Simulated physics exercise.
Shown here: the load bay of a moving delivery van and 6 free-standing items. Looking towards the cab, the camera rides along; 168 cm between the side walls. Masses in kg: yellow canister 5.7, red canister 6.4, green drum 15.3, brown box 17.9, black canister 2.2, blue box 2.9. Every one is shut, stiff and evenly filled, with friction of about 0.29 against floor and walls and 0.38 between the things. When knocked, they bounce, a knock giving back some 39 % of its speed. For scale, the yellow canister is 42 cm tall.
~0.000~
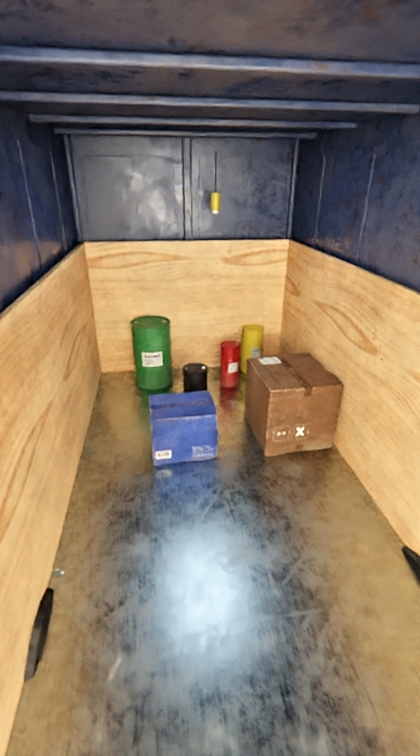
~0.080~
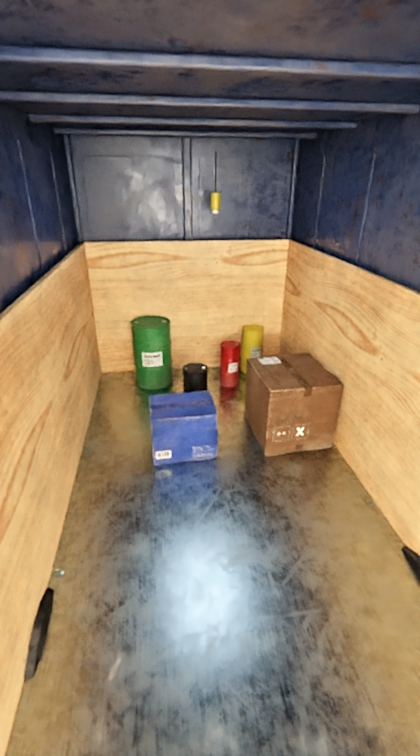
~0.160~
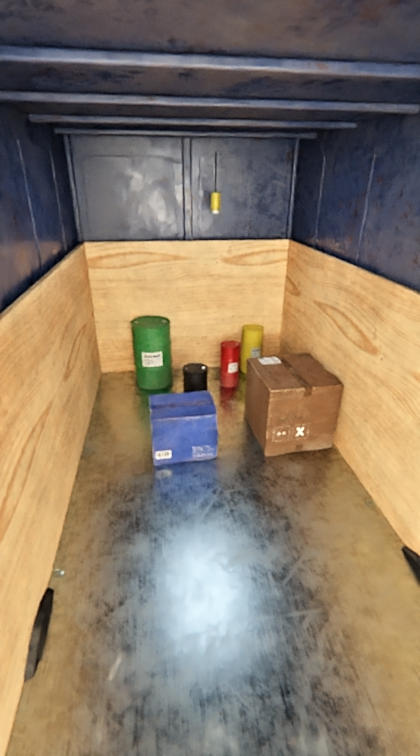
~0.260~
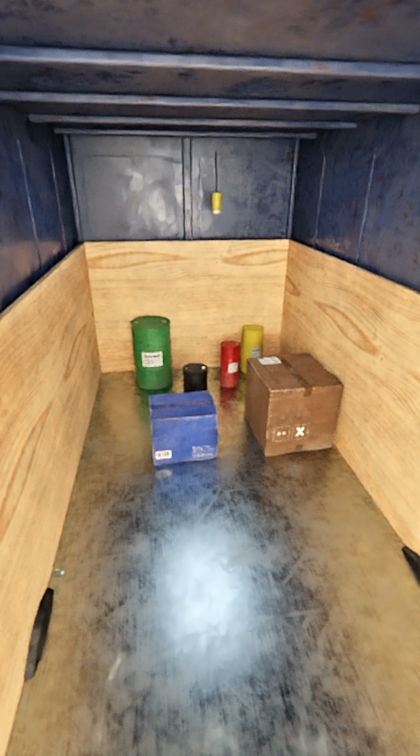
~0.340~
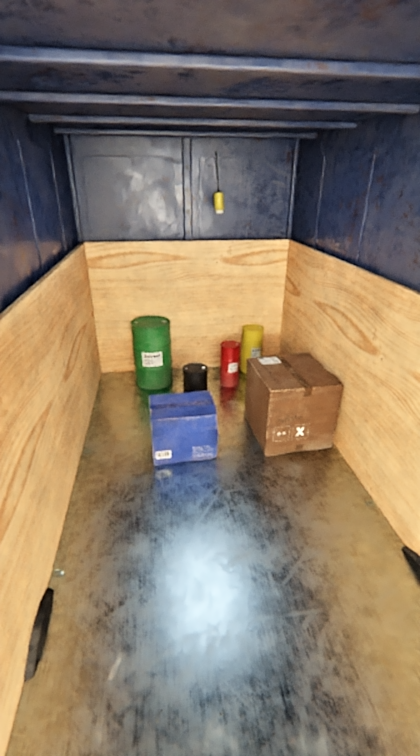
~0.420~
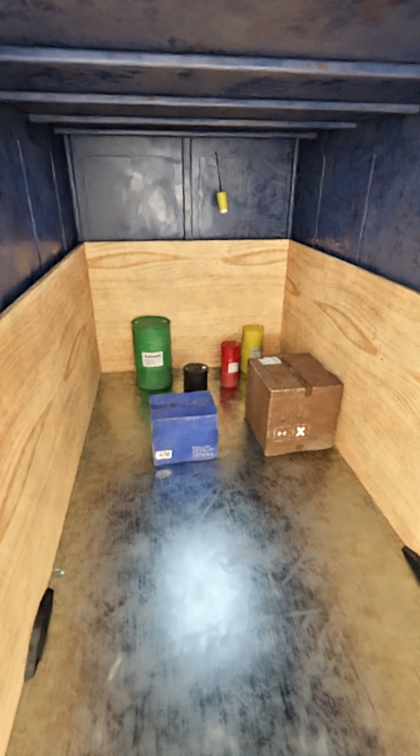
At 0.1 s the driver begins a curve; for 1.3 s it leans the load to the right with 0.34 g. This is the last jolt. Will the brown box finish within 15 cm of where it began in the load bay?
Yes, it remains close.
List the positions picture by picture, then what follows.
The first frame shows no push; brown box (289, 401); yellow canister (252, 349).
The second frame shows no push; green drum (152, 352); black canister (196, 393).
The third frame shows push 0.08 g right; blue box (183, 426); yellow canister (252, 349).
The fourth frame shows push 0.22 g right; red canister (230, 364); green drum (152, 352).
The fifth frame shows push 0.33 g right; black canister (196, 393); blue box (183, 426).
The sixth frame shows push 0.34 g right; brown box (289, 401); yellow canister (252, 349).
After 0.92 s, push 0.34 g right; brown box moved 3 cm near (293, 401); blue box moved 10 cm; red canister moved 9 cm.
After 1.22 s, push 0.24 g right; brown box moved 4 cm near (293, 401); blue box moved 22 cm; black canister moved 21 cm.
In the end (2.0 s), not toppled but over 15 cm from the start, yellow canister, red canister, green drum, black canister and blue box; the last one under 15 cm from the start. In the last view, brown box near (293, 401).
